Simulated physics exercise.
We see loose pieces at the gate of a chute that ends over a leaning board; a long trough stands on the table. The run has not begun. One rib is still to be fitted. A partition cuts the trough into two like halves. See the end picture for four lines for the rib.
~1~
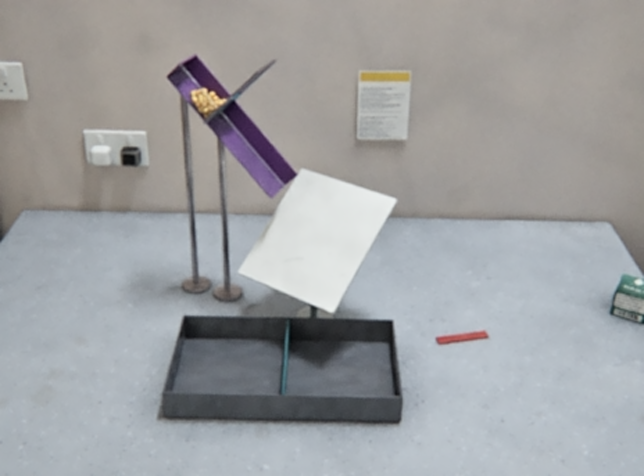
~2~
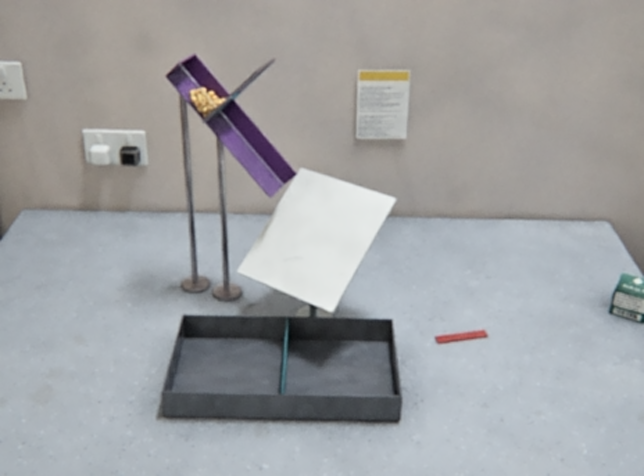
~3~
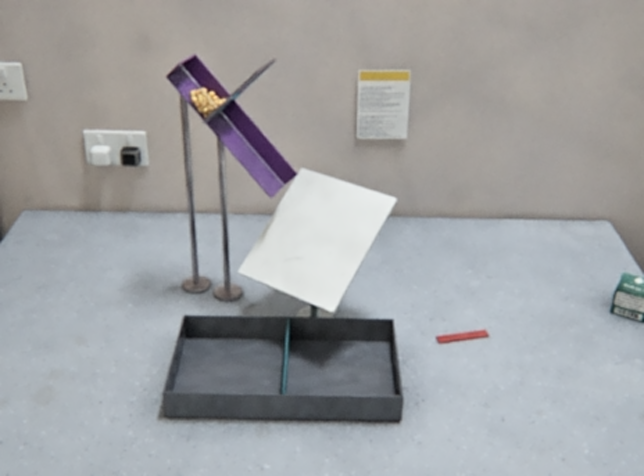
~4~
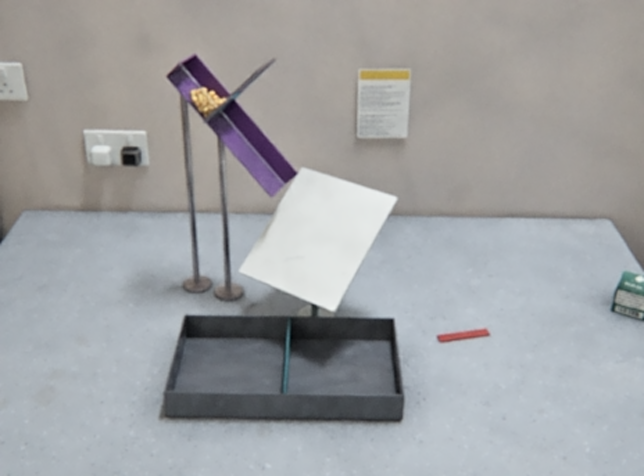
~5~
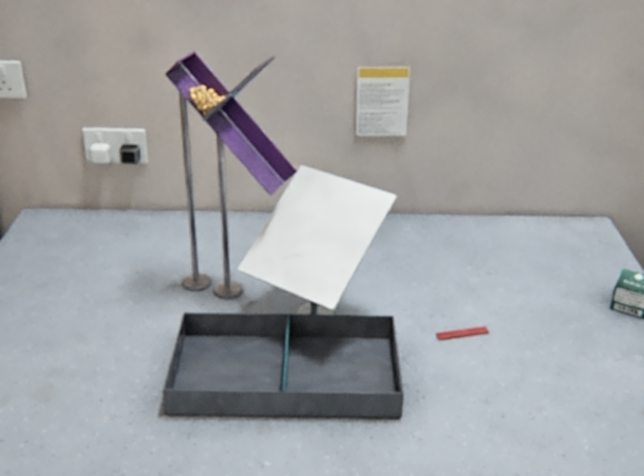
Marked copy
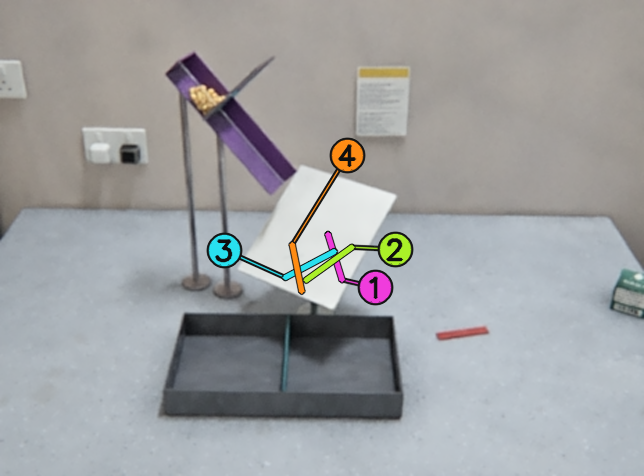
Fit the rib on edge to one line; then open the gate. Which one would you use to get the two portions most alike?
I would pick line 1.
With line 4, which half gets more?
Right.
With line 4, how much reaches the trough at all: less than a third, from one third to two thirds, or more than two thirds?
Line 4 gives more than two thirds.
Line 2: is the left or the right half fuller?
The left half.
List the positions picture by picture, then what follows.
In the first frame, load behind the gate near (211, 103), dried chickpeas; lip of the chute near (278, 192), sloping fairly steeply.
In the second frame, middle of the board near (315, 236), tilted fairly steeply; middle of its low edge near (282, 291); of its high edge near (347, 183).
In the third frame, front corners of the trough near (163, 392) and (403, 396); front end of its middle wall near (283, 394); gate still shut near (230, 100).
In the fourth frame, middle of the load near (210, 103); lip near (278, 191).
In the fifth frame, middle of the load near (209, 100); lip near (277, 189).
On the marked copy, line 1 from (327, 234) to (342, 279); line 2 from (351, 247) to (306, 280); line 3 from (334, 251) to (285, 277); line 4 from (292, 244) to (301, 291).
Choosing 1, of what is caught, close to a third in the left half, close to two thirds in the right.
Choosing 2, of what is caught, all but a few in the left half, a small share in the right.
Choosing 3, of what is caught, all but a few in the left half, a small share in the right.
Choosing 4, of what is caught, a small share in the left half, all but a few in the right.
